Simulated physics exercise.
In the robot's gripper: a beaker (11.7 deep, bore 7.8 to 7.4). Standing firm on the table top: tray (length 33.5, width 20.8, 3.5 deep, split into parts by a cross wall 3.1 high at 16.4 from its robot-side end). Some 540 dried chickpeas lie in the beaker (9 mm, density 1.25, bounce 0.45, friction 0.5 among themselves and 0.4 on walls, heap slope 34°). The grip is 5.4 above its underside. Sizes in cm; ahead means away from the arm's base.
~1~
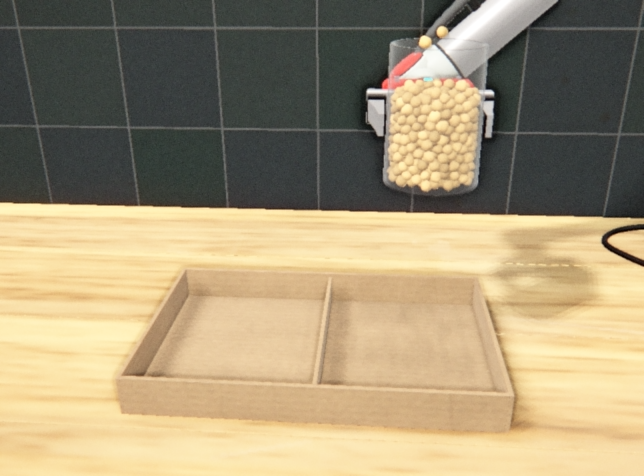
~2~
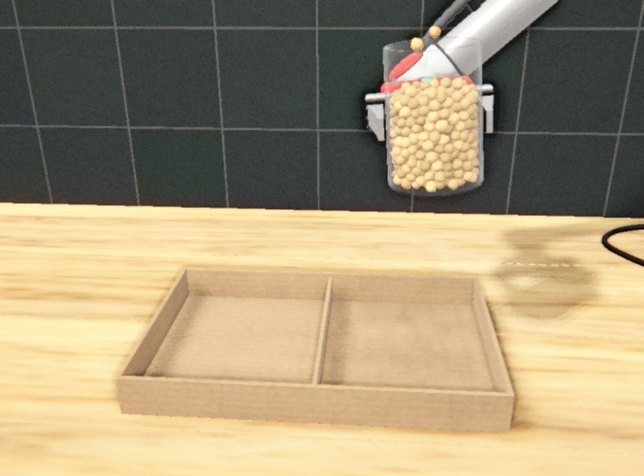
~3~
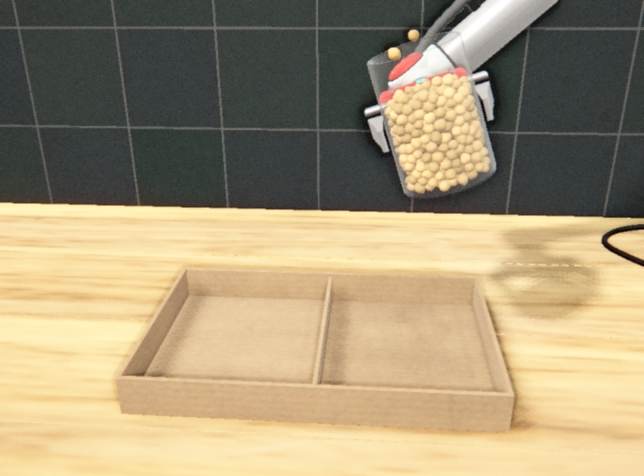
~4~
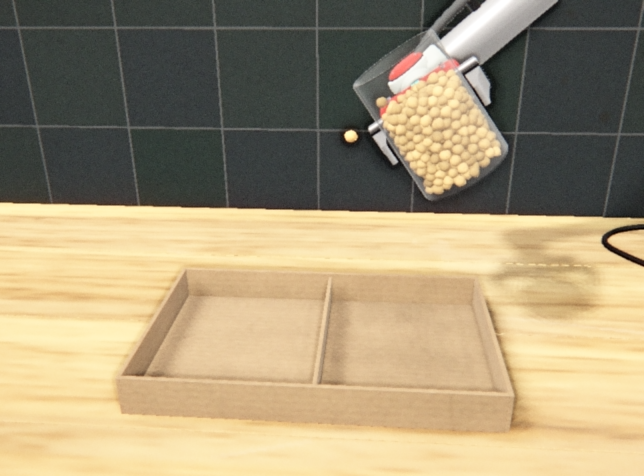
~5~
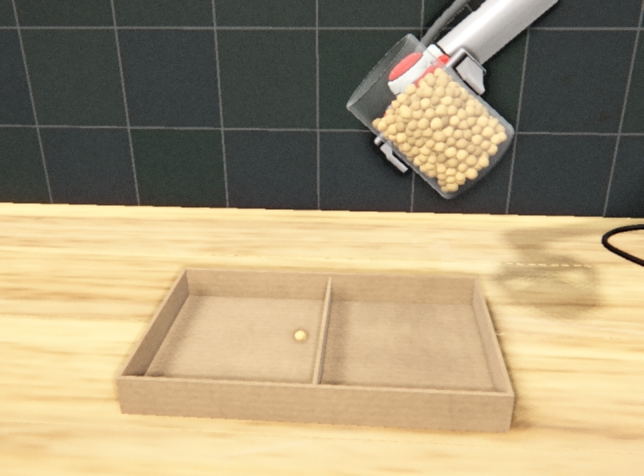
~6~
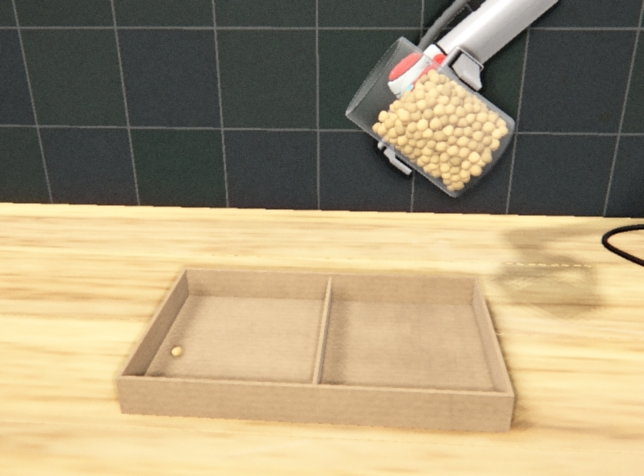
Clear beaker of dried chickpeas tilting in a robot gripper, one chickpea dropping into the tray's left compartment and rolling further left.
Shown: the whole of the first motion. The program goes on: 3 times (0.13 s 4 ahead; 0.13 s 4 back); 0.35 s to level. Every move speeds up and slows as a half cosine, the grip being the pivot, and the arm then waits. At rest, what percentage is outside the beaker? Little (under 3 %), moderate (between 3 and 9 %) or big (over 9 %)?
Outside the beaker the share is moderate, between 3 and 9 %.
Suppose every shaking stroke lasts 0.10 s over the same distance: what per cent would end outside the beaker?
It would be near 10 per cent.
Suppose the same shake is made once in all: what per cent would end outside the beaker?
It would be near 5 per cent.
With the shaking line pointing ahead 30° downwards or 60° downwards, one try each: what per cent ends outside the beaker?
Some 0 and 0 per cent.
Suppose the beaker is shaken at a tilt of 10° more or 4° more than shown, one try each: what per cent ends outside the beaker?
About 15 and 5 per cent.
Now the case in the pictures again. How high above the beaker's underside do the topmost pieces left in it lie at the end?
Some 10.0 cm.
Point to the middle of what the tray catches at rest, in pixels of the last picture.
Near (303, 345).
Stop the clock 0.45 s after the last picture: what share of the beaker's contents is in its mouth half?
Roughly 35 per cent.
Then, 0.45 s after the last picture, tilted 54° forward, highest piece 27 above the table; 519 in the beaker, 12 in the far-side part, 2 in the robot-side part, 2 in flight or on a rim.
Then, 0.90 s after the last picture, tilted 39° forward, highest piece 27 above the table; 508 in the beaker, 16 in the far-side part, 9 in the robot-side part, 2 in flight or on a rim.
Then, 1.33 s after the last picture, level, highest piece 29 above the table; 508 in the beaker, 16 in the far-side part, 11 in the robot-side part.
Then, 2.38 s after the last picture, level, highest piece 29 above the table; 508 in the beaker, 16 in the far-side part, 11 in the robot-side part.
Final count, 508 in the beaker, 16 in the far-side part, 11 in the robot-side part. That is 5 % outside the beaker.
